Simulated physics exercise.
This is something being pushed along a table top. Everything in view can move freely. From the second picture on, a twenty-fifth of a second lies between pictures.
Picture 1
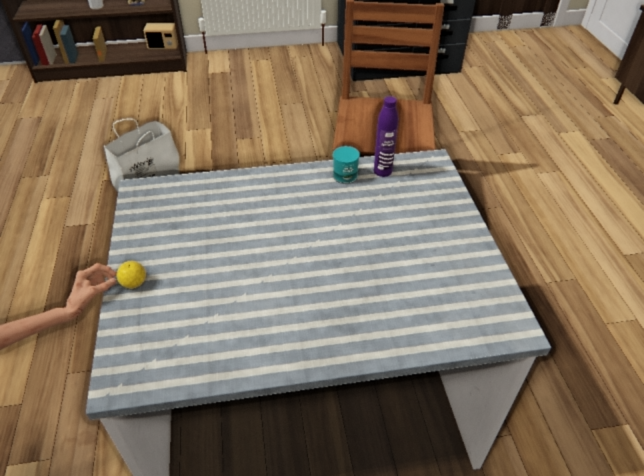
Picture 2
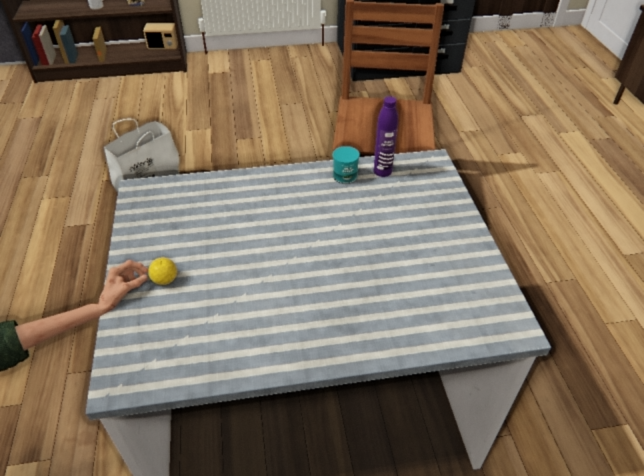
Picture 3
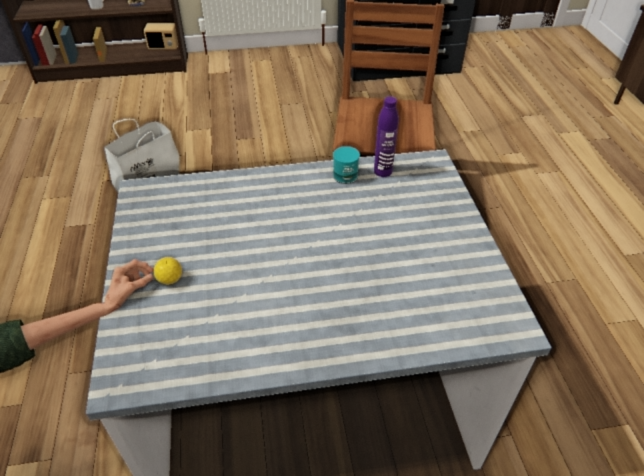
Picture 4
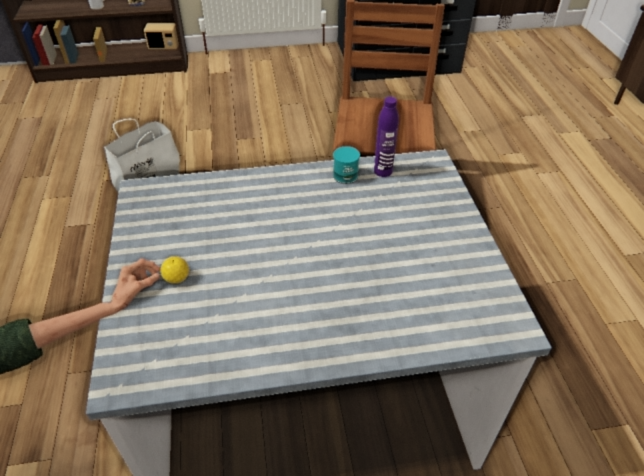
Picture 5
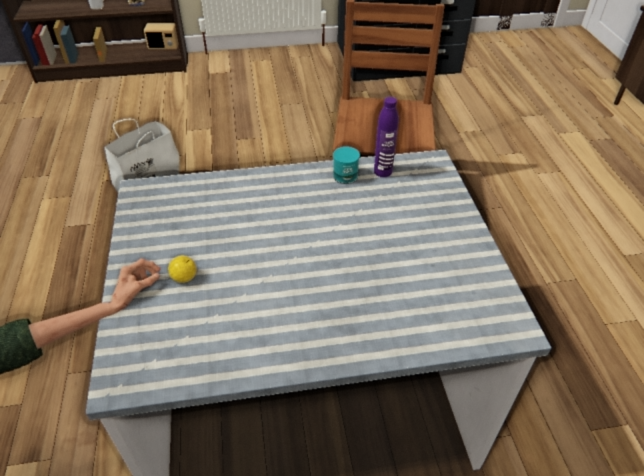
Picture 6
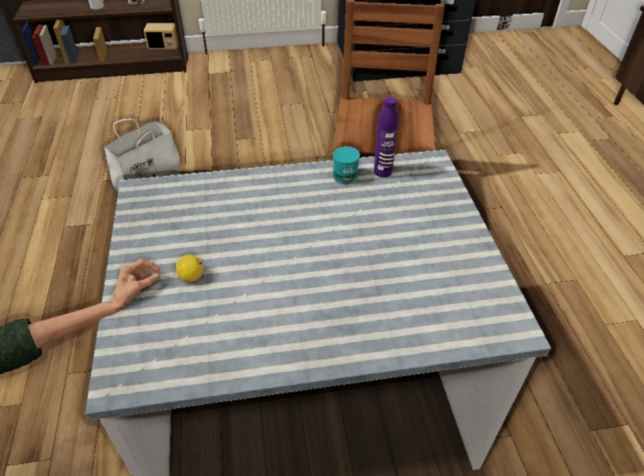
In a wood-floored room with a bookcase, a radiator and a wooden chair, a table with a blue-and-white striped top is seen from above by a still camera. A yellow apple sits at the left, with a teal container and a purple bottle at the far edge. A hand pushes the apple rightward, then stays back as it moves slightly farther.
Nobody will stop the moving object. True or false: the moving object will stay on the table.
True.
Then, 0.20 s past the last view, yellow apple displaced well along near (224, 264).
Then, 0.40 s past the last view, yellow apple displaced well along near (254, 261).
Then, 0.70 s past the last view, yellow apple displaced well along near (289, 257).
Then, 1.20 s past the last view, yellow apple displaced well along near (325, 253).
Finally, moved from the start, yellow apple. Final places as the last picture's camera would see them, yellow apple near (335, 252).
